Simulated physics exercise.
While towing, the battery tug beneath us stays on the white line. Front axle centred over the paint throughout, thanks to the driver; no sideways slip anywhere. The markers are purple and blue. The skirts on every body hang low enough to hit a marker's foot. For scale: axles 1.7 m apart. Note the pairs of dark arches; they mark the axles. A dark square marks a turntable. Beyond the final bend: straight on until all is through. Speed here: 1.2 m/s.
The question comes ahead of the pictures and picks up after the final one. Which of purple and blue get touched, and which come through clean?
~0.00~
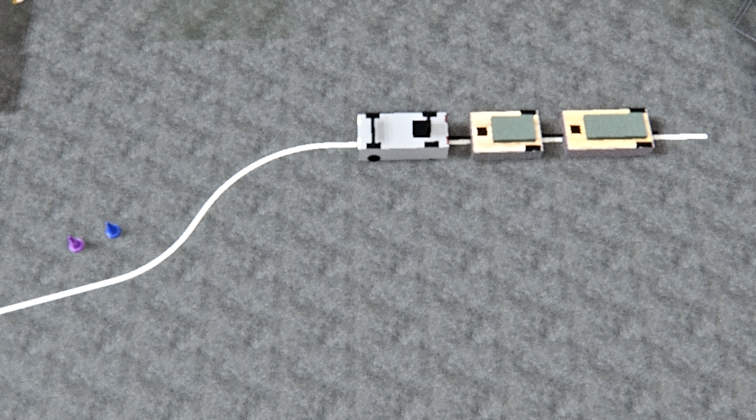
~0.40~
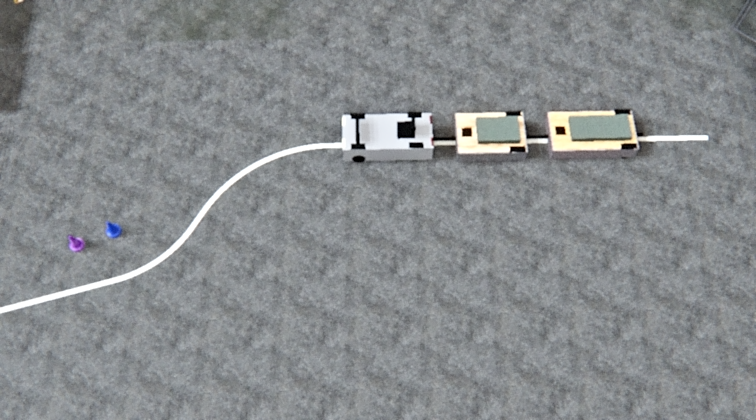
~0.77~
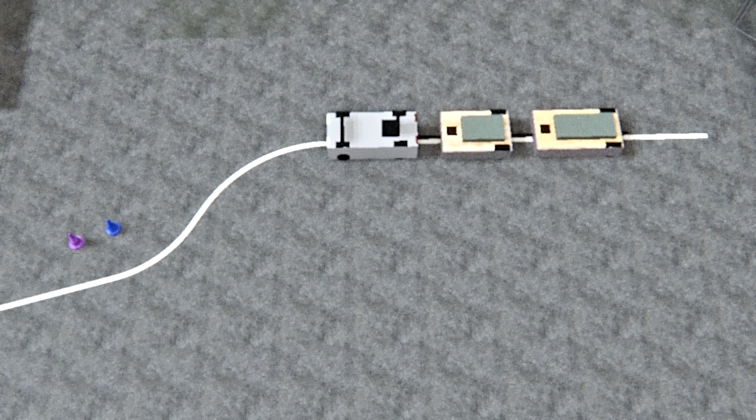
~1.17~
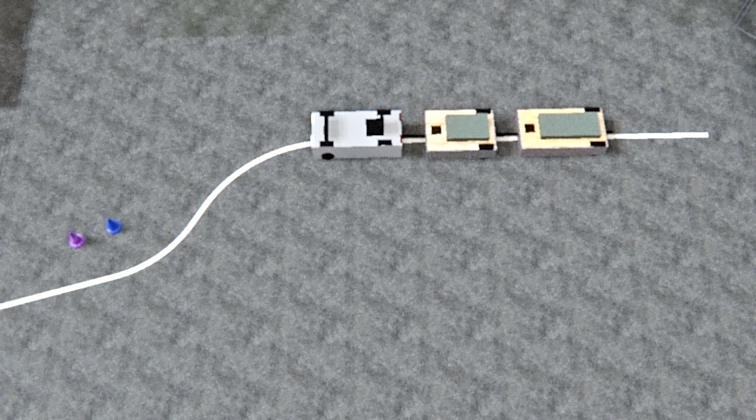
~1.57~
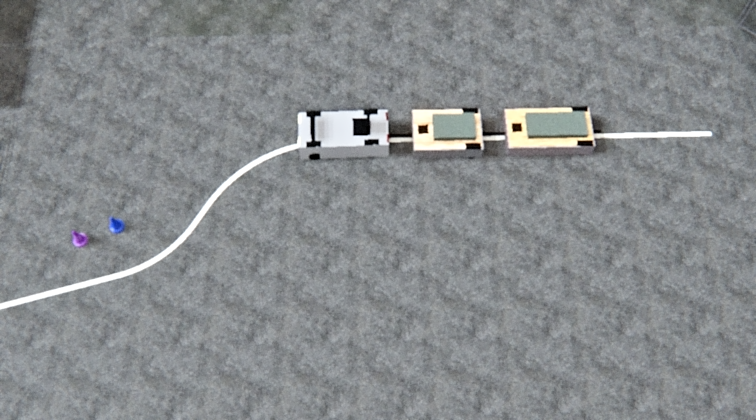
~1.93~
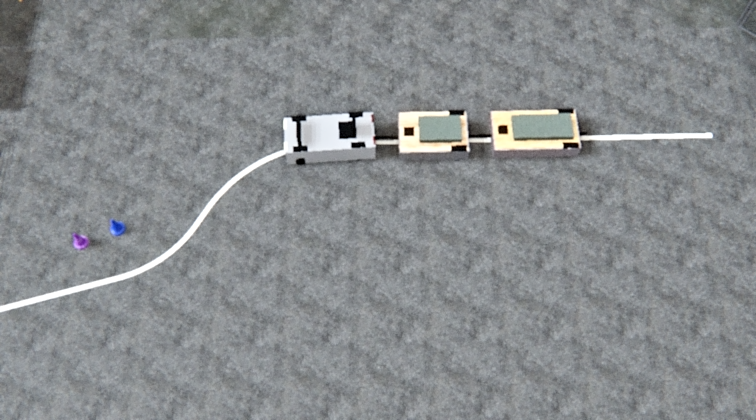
Purple: Comes through clean. Blue: Comes through clean.
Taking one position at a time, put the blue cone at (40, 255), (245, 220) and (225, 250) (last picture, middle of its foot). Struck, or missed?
Results in order - no collision, collision, no collision.
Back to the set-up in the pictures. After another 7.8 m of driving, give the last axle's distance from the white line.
I'd put the gap at around 50 cm.
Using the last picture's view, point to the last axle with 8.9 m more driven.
(294, 161).
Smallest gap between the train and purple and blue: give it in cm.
Purple has 15 to spare and blue has 10.
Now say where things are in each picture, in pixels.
The first frame shows nose (363, 131); last axle (641, 127); still straight; purple (75, 243), blue (112, 229); 2 trailers.
The second frame shows nose (348, 132); last axle (626, 129); still straight.
The third frame shows nose (333, 130); last axle (611, 127); still straight.
The fourth frame shows nose (317, 130); last axle (595, 127); still straight.
The fifth frame shows nose (304, 130); last axle (582, 126); turned 1°.
The sixth frame shows nose (290, 135); last axle (568, 128); turned 3°; purple (80, 241), blue (117, 227).
After 5.0 s, the last axle is at (452, 131) of the last picture, on the line.
After 8.1 s, the last axle is at (338, 144) of the last picture, 40 cm off the line.
After 14.0 s, the last axle is at (119, 252) of the last picture, 50 cm off the line; blue has been passed with 10 cm to spare.
After 14.9 s, the last axle is at (79, 268) of the last picture, 35 cm off the line; purple has been passed with 15 cm to spare.
After 17.4 s, the last axle is out of the picture, 10 cm off the line; 0 of 2 struck in all.
